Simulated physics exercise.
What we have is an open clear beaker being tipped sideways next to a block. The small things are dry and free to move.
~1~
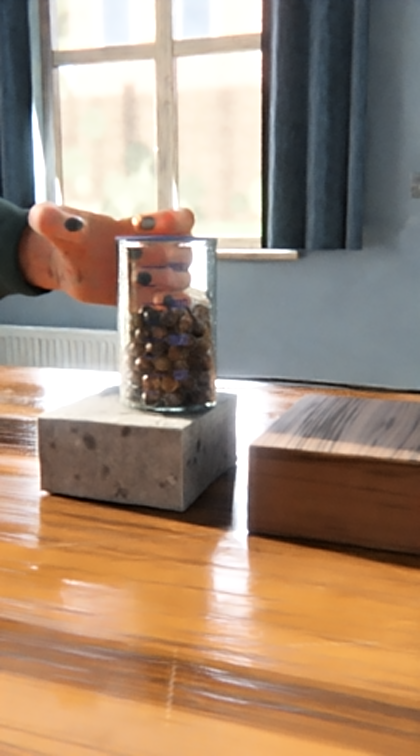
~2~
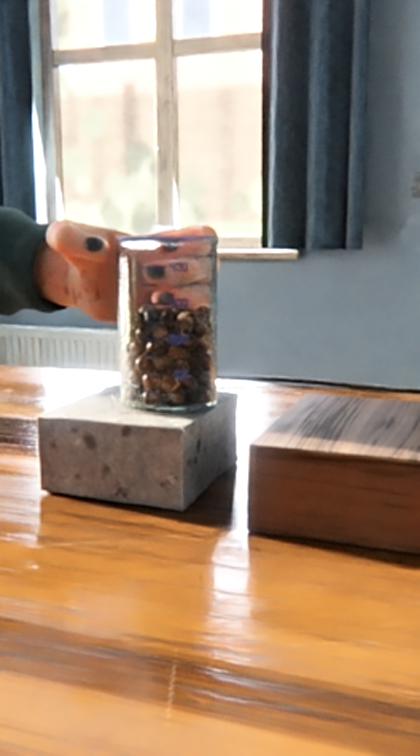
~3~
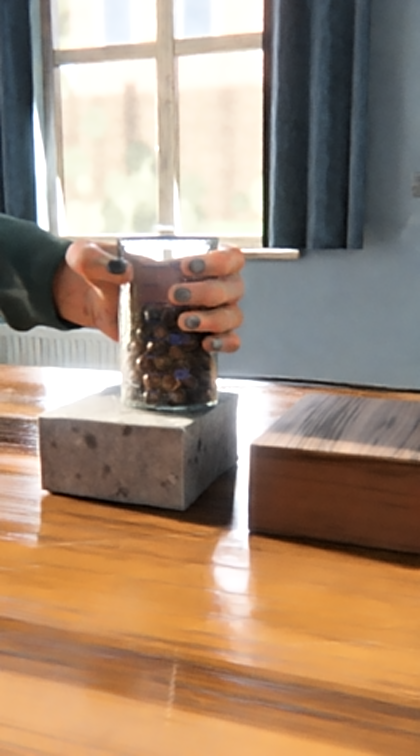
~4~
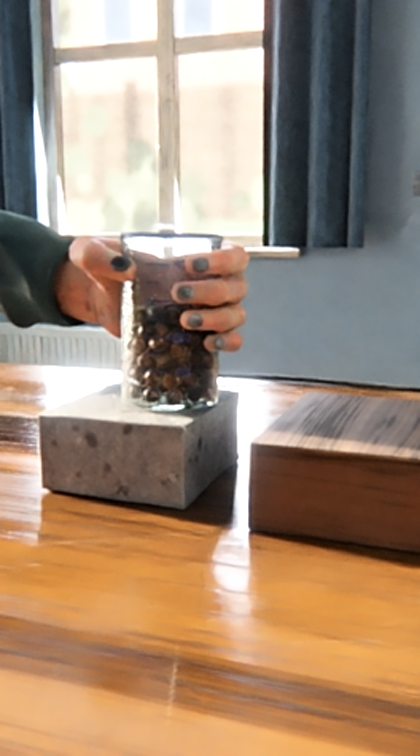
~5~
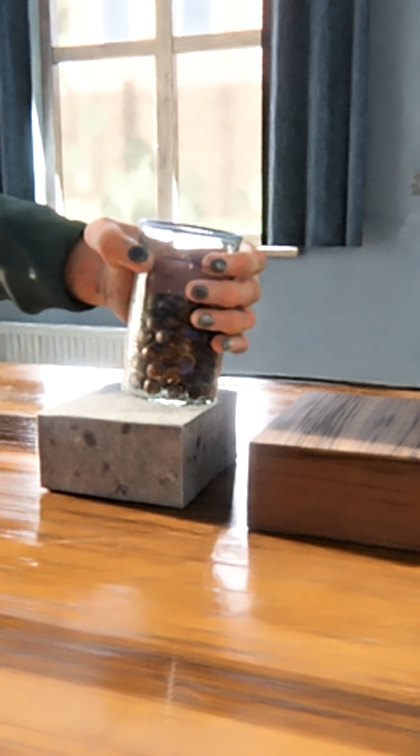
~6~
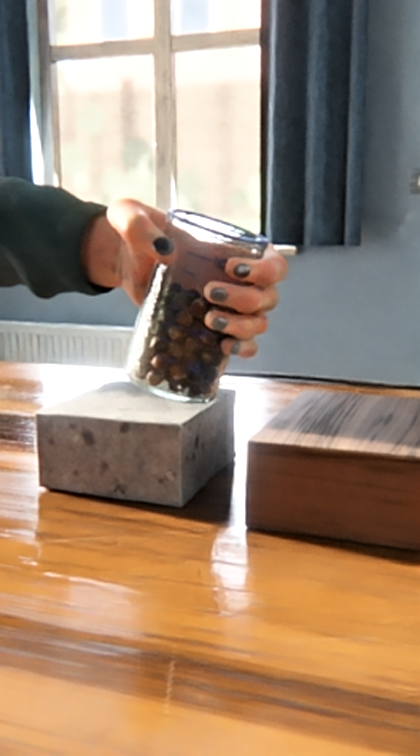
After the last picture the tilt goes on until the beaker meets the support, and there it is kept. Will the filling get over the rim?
In the end the load runs out, at least in part.
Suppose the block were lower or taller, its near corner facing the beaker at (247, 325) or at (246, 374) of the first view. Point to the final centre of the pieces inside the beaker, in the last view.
One: (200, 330). Two: (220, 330).
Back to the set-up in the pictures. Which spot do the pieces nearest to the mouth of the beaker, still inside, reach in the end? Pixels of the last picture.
Roughly at (384, 403).
Then, 0.46 s on from there, the beaker leans 46°; everything is still inside.
Then, 0.95 s on from there, the beaker leans 76°; everything is still inside.
Then, 1.54 s on from there, the beaker rests on the block at 92°; a small part of the chocolate balls out of it.
In the end, the beaker rests on the block at 92°; near a quarter of the chocolate balls out of it.
